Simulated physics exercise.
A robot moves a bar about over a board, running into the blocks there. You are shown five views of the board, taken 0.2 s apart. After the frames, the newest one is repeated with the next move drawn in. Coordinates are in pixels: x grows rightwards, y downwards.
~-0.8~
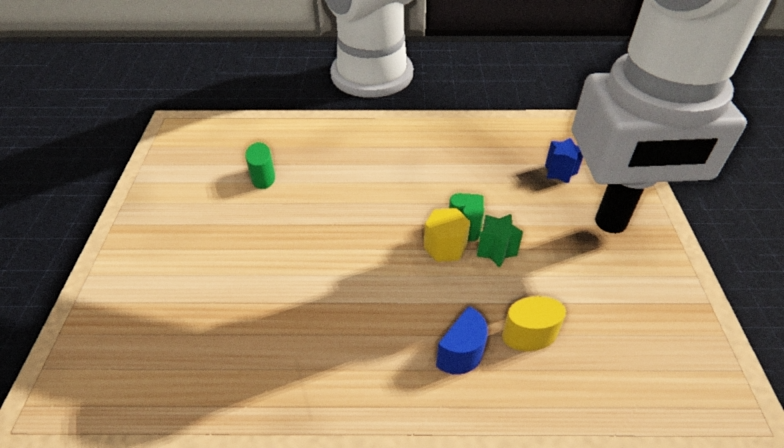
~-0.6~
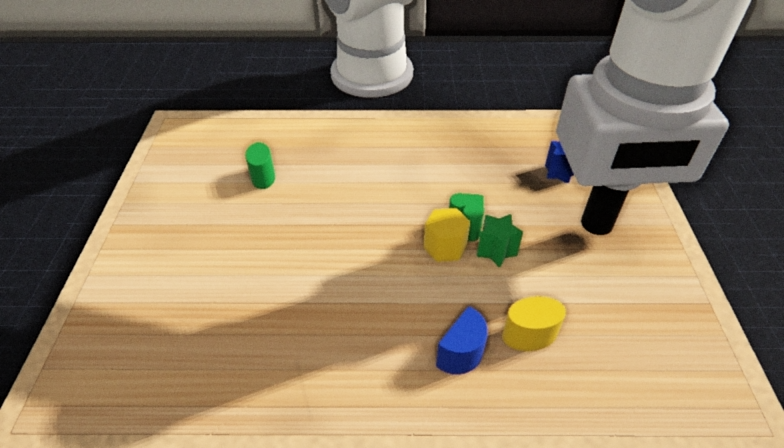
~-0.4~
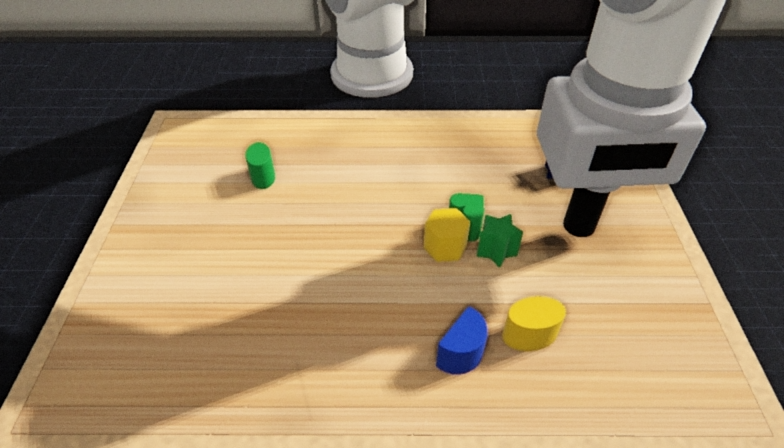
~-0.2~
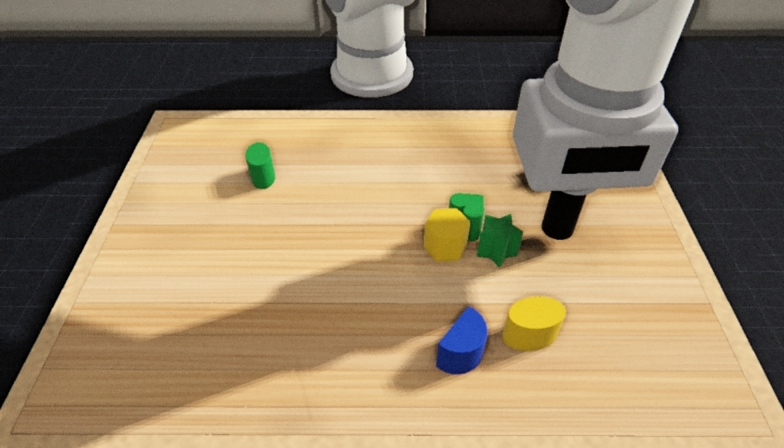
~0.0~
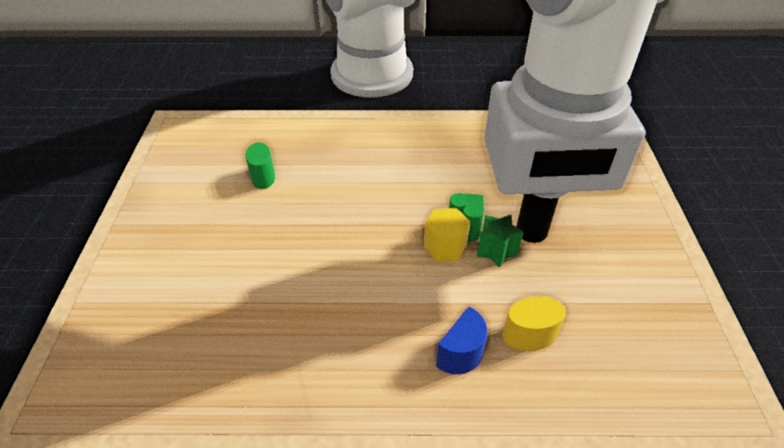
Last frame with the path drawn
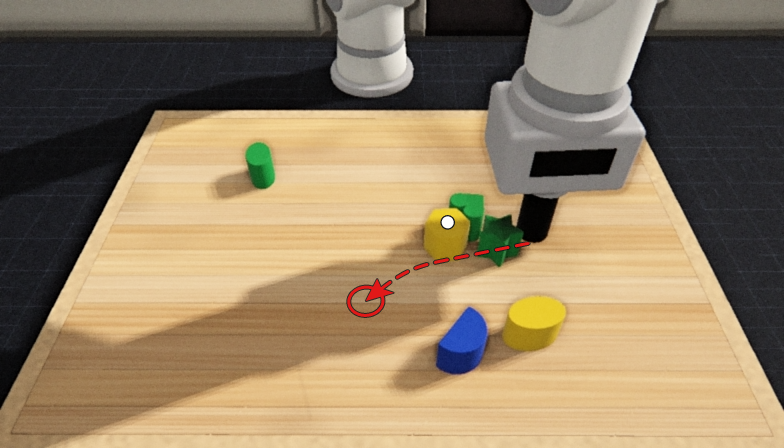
A robot arm moves its black bar left across a wooden board toward a green star block.
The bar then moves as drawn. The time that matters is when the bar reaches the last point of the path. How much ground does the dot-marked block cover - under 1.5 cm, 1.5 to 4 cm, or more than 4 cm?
By the end of the path, it will have gone past 4 cm.
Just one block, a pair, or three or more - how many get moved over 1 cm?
Moved: Exactly two.
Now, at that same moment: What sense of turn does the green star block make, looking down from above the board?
It rotates clockwise.
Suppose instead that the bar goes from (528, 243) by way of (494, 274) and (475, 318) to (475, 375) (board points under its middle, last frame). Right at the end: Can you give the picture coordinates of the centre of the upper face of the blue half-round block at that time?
It is at (454, 394).
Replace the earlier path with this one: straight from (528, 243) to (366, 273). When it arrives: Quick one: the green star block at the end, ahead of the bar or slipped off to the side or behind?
At the end of the path, the bar is still pushing the green star block ahead of it.
Path on the board, from (528, 243) over (443, 261) to (366, 301); the dot is on the yellow hexagon.
The first path, step by step. One third of the way, bar (474, 243); yellow hexagon (409, 226); green star block (446, 238).
Two thirds of the way, bar (415, 257); yellow hexagon (358, 226), turned 65° clockwise; green star block (385, 253).
At the end, bar (365, 290); yellow hexagon (355, 227), turned 80° clockwise; green heart-shaped block in place; green star block (331, 277), turned 20° clockwise.
